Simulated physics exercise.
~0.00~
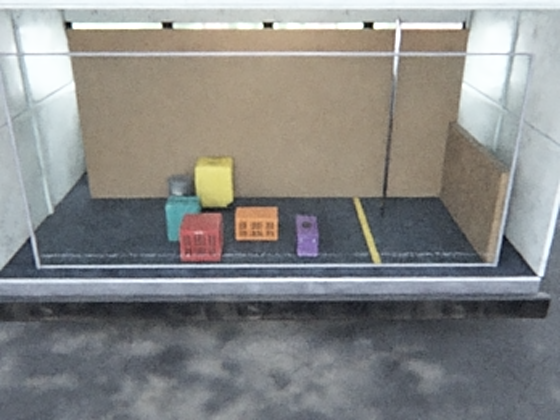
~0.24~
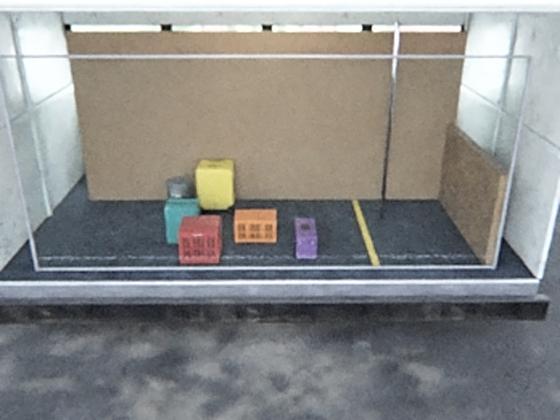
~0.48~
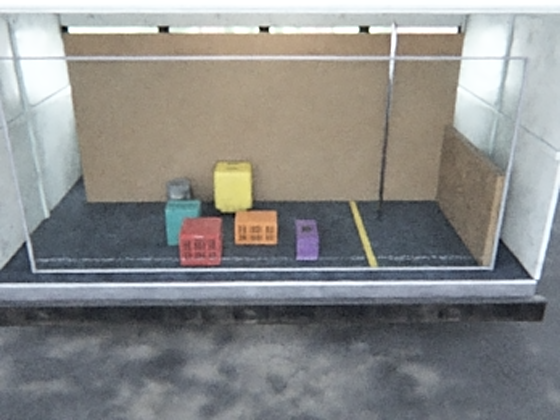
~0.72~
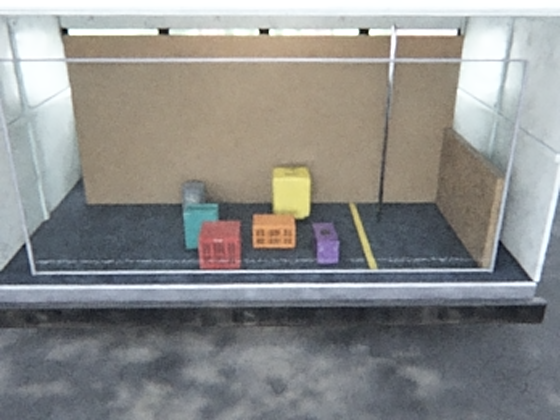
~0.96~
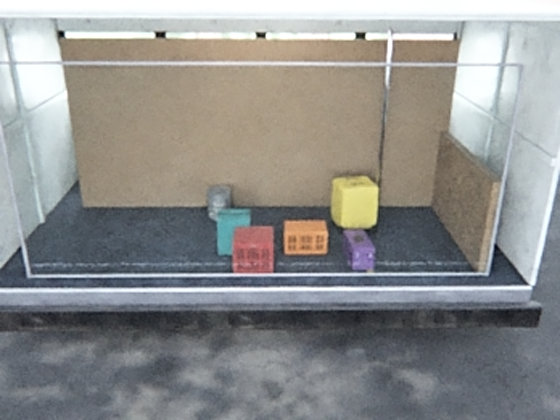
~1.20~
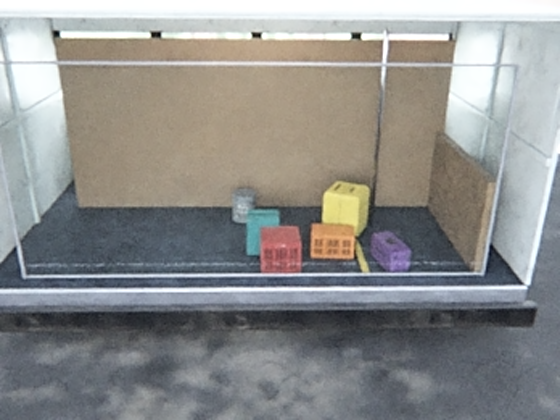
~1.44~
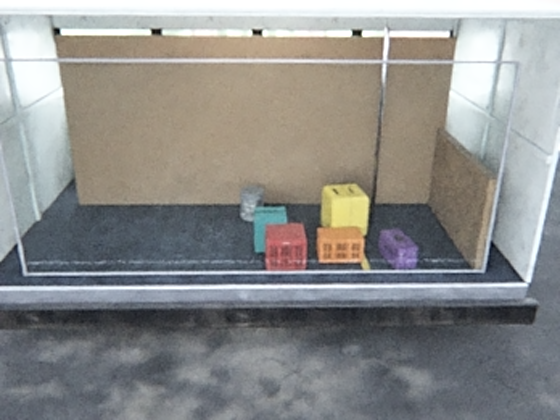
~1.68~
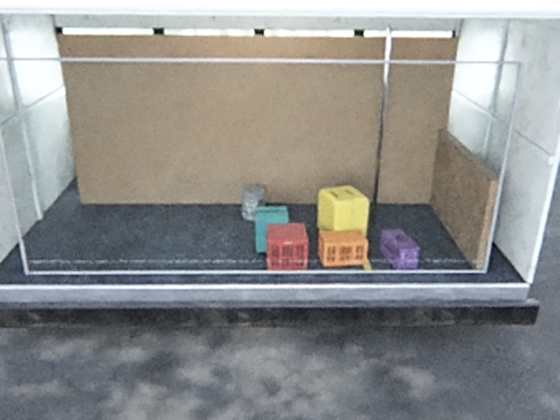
The video shows a yellow case sliding right across the dark floor of an open bay, followed by a purple box, two crates, a teal pack and a grey bucket, until all settle, with only the purple box beyond the yellow line.
